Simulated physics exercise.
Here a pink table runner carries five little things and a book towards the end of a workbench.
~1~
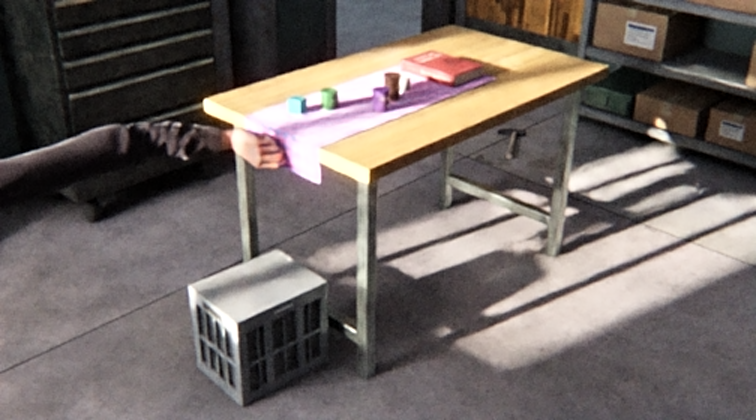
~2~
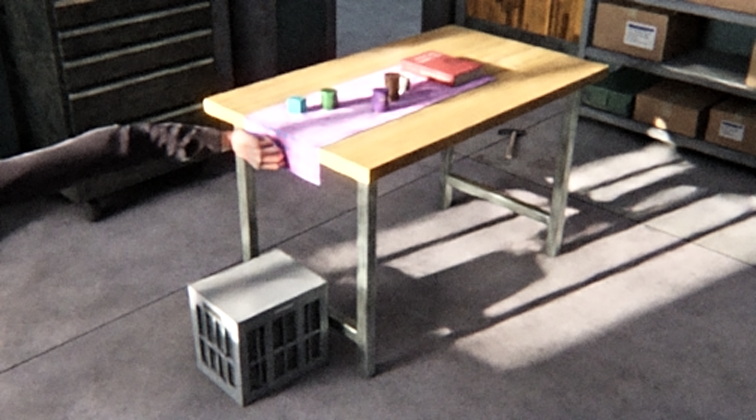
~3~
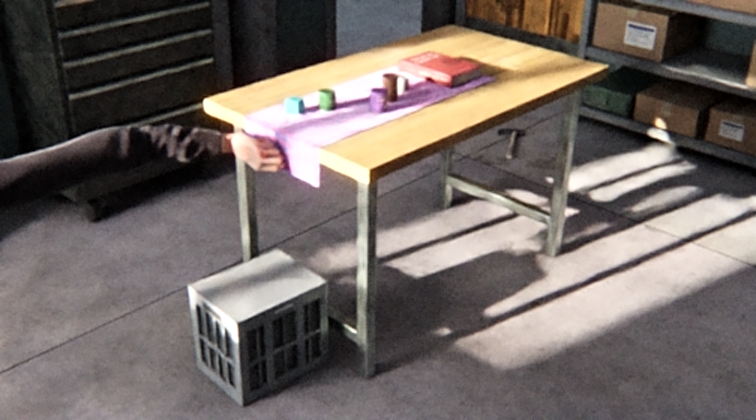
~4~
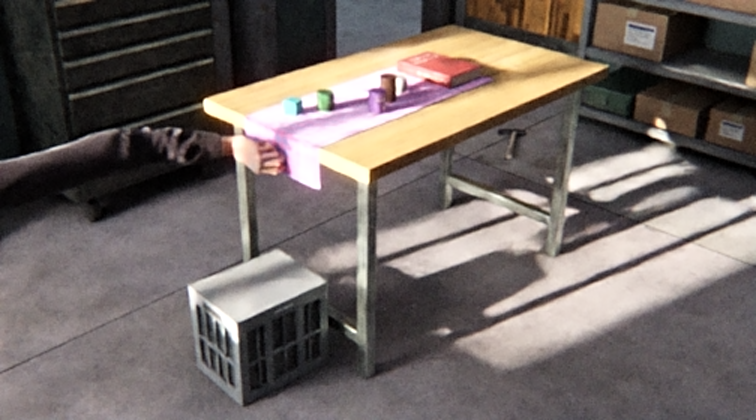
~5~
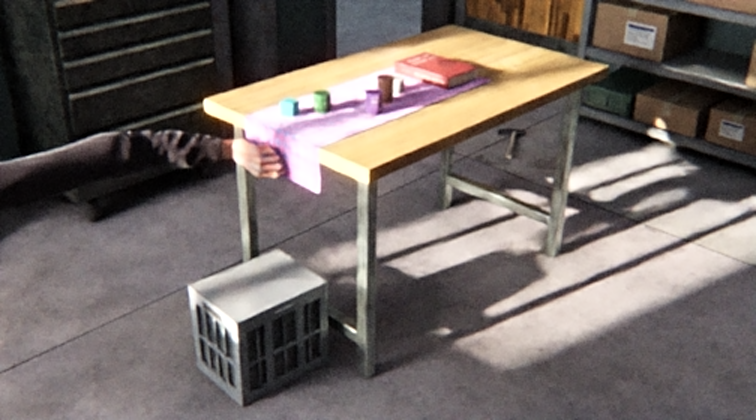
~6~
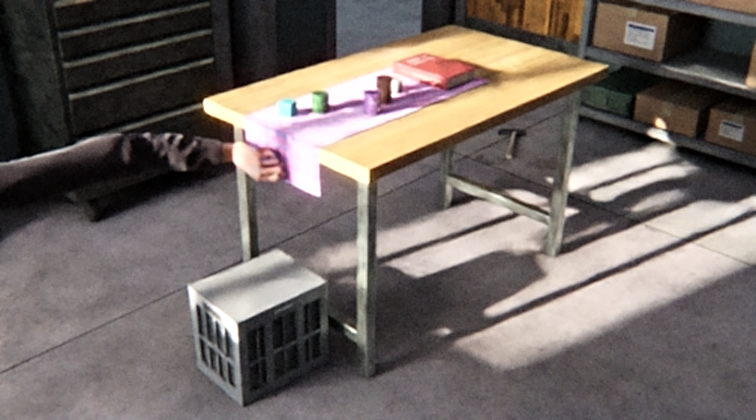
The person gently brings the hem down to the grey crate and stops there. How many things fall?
Count: Three.
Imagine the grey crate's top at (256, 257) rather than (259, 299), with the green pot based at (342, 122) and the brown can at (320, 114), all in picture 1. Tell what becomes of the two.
The green pot is lost; the brown can is lost.
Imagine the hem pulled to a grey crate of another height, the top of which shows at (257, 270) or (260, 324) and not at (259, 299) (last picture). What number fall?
2 and 4.
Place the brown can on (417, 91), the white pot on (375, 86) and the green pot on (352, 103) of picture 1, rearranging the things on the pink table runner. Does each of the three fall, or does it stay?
The brown can ends up on top still, the white pot ends up on top still, the green pot ends up off the top.
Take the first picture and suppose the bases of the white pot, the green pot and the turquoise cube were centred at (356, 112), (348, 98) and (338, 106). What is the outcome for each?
Result - white pot lost; green pot lost; turquoise cube lost.
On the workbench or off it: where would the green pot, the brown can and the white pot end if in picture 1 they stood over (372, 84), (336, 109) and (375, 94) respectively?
The green pot remains up, the brown can falls, the white pot survives.
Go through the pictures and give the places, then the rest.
Hem (320, 183); turquoise cube (297, 98); green pot (329, 90); purple can (381, 89); brown can (392, 74); white pot (402, 75); top of the crate (259, 299), in the first frame.
Hem (319, 184); turquoise cube (297, 98), in the second frame.
Hem (318, 187); green pot (327, 91), in the third frame.
Hem (320, 189); purple can (377, 90); top of the crate (259, 299), in the fourth frame.
Hem (319, 193); brown can (386, 77), in the fifth frame.
Hem (320, 196); turquoise cube (288, 101); green pot (320, 93); purple can (372, 92); brown can (384, 77); white pot (394, 78), in the sixth frame.
Soon after, hem near (283, 230); turquoise cube gone.
Then, hem on the crate; turquoise cube, green pot and purple can gone.
At rest, hem on the crate; turquoise cube, green pot and purple can gone. It carries off three.
